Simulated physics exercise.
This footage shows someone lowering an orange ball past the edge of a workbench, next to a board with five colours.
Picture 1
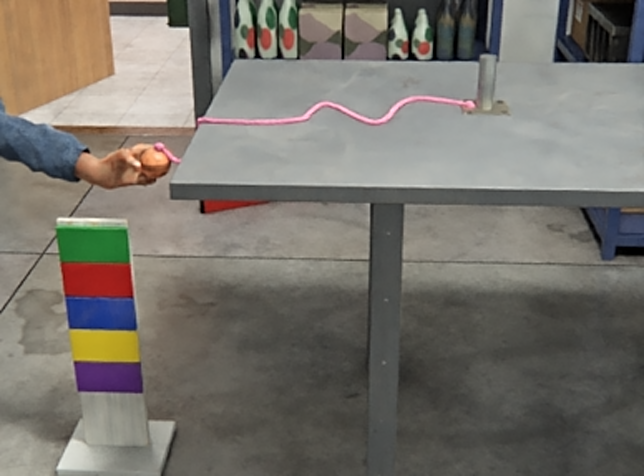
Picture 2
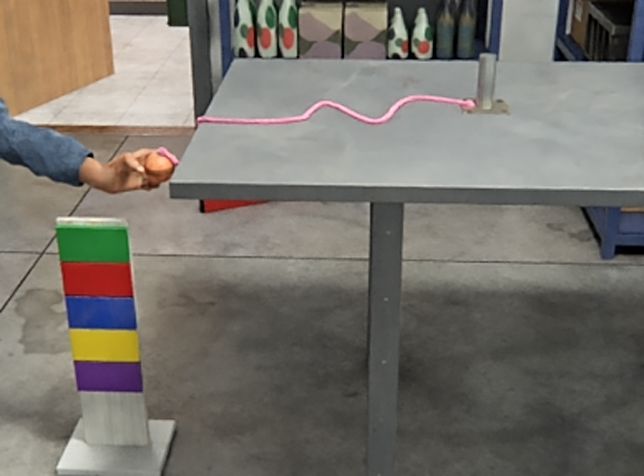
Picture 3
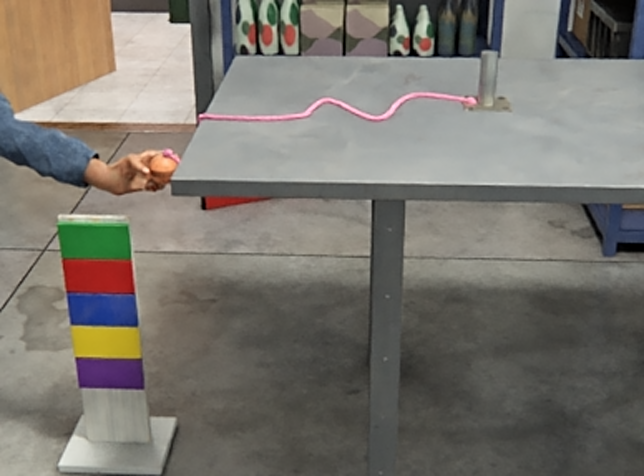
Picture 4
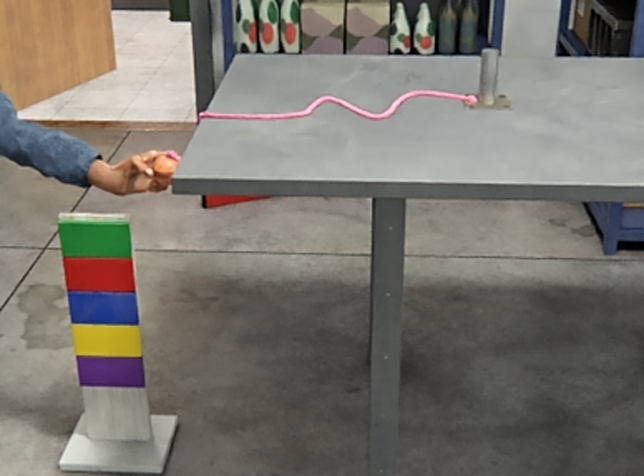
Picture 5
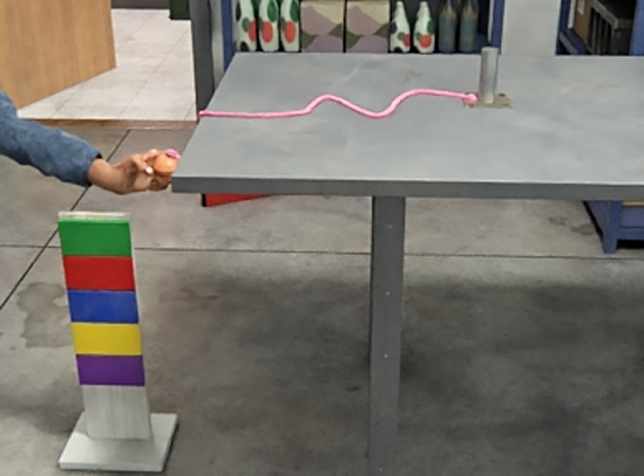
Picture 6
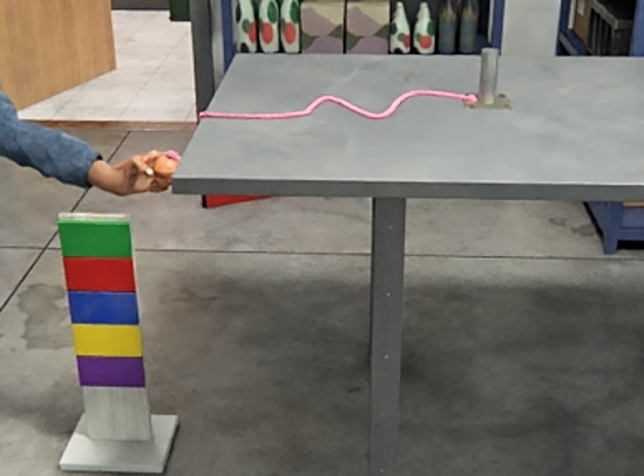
A hand holding an orange ball with a pink cord at a grey table's edge, barely shifting right beside a colour-banded post.
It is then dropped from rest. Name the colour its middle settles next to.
Its middle settles next to blue.
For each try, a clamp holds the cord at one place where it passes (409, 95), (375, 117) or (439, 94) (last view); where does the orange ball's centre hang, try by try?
(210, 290), (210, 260) and (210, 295).
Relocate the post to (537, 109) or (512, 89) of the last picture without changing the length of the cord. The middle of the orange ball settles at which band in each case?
Red; red.
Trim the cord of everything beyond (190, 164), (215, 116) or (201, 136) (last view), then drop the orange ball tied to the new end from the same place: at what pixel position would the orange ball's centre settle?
First try near (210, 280), second near (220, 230), third near (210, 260).
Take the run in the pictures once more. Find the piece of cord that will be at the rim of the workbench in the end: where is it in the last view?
It sits at about (312, 108).
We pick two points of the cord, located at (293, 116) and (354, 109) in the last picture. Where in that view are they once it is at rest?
You'll find the first mark at (205, 148) and the second mark at (285, 108).
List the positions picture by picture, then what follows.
The first picture shows orange ball (156, 163); green (93, 246); red (97, 280); blue (101, 315); yellow (104, 347); purple (108, 378).
The second picture shows orange ball (159, 168); cord through (432, 99) (390, 114) (342, 109) (297, 120) (216, 121).
The third picture shows orange ball (164, 169).
The fourth picture shows orange ball (167, 170); cord through (434, 94) (393, 109) (344, 104) (299, 115) (218, 116).
The fifth picture shows orange ball (168, 169).
The sixth picture shows orange ball (168, 170); cord through (434, 94) (393, 109) (344, 104) (299, 115) (218, 116).
Soon after, ball near (187, 308); level with blue.
After that, ball near (236, 295); level with blue.
And then, ball near (212, 307); level with blue.
In the end, ball near (213, 308); level with blue. The cord holds its middle at blue.
